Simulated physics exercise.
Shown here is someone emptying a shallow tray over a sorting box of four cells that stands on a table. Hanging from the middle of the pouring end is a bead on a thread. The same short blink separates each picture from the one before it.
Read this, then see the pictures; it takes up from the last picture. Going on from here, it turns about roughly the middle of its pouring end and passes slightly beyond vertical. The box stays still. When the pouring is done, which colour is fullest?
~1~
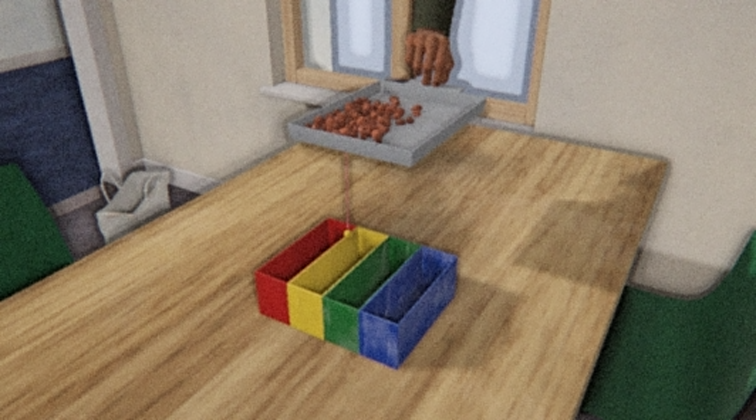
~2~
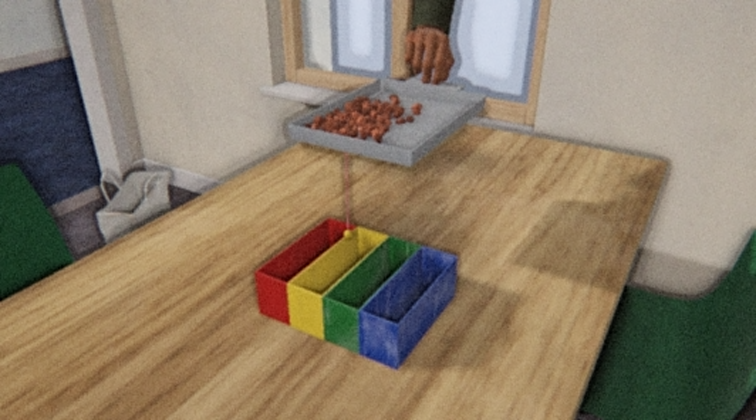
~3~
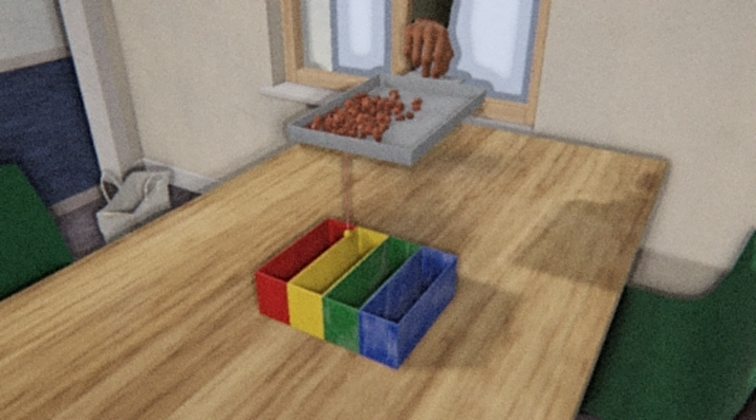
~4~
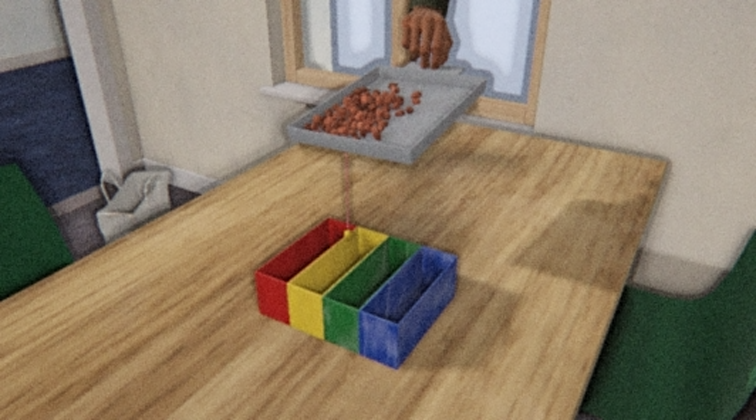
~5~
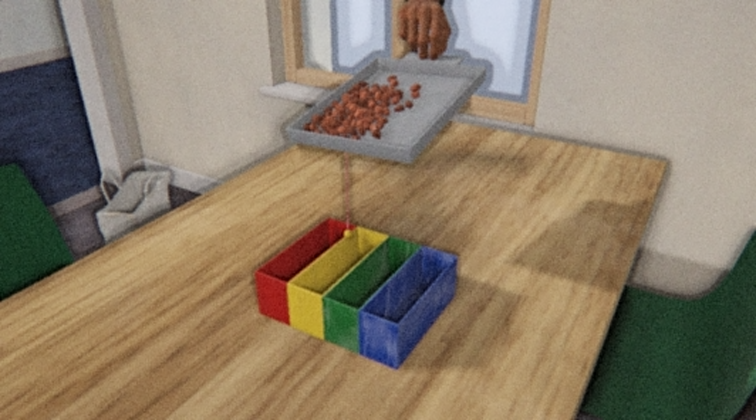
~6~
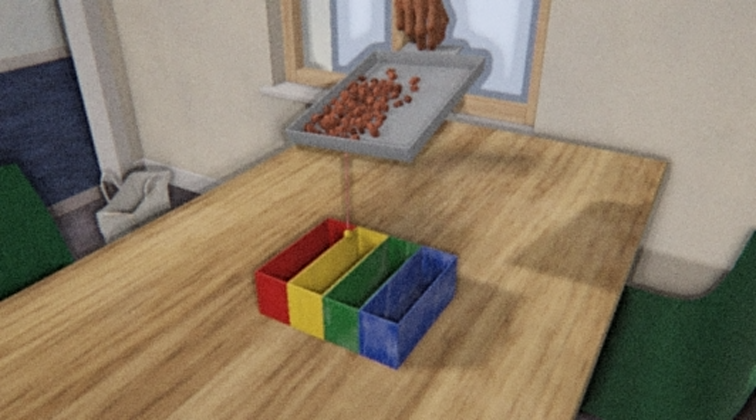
Fullest: The red cell.
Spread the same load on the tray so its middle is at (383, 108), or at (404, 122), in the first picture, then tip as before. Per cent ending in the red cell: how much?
It would be about 40 per cent for the first and about 40 per cent for the second.
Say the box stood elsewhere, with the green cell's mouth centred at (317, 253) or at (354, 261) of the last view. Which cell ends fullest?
That yellow cell; the red one.
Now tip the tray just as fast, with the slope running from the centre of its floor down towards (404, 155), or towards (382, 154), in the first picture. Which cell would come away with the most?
The green one, then green.
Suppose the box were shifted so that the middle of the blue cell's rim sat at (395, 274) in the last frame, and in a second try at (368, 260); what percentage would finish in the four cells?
In turn about 80 and about 100 percent.
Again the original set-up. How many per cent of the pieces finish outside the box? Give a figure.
I'd put it close to 50 per cent.
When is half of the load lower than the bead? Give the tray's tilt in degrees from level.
Roughly 95 degrees of turn.
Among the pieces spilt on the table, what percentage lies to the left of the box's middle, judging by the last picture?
It comes to 100 per cent or so.
Soon after the last picture, tray tipped steeply; nearly all on the tray; a stray few falling or outside the box.
A little later, tray tipped past a quarter turn; about a quarter on the tray; about a quarter in the red cell; a small part in the yellow cell; about half falling or outside the box.
Later still, tray tipped past a quarter turn; about a third in the red cell; a small part in the yellow cell; about half falling or outside the box.
At rest, tray tipped past a quarter turn; about a third in the red cell; a small part in the yellow cell; none in the blue cell; none in the green cell; about half outside the box.
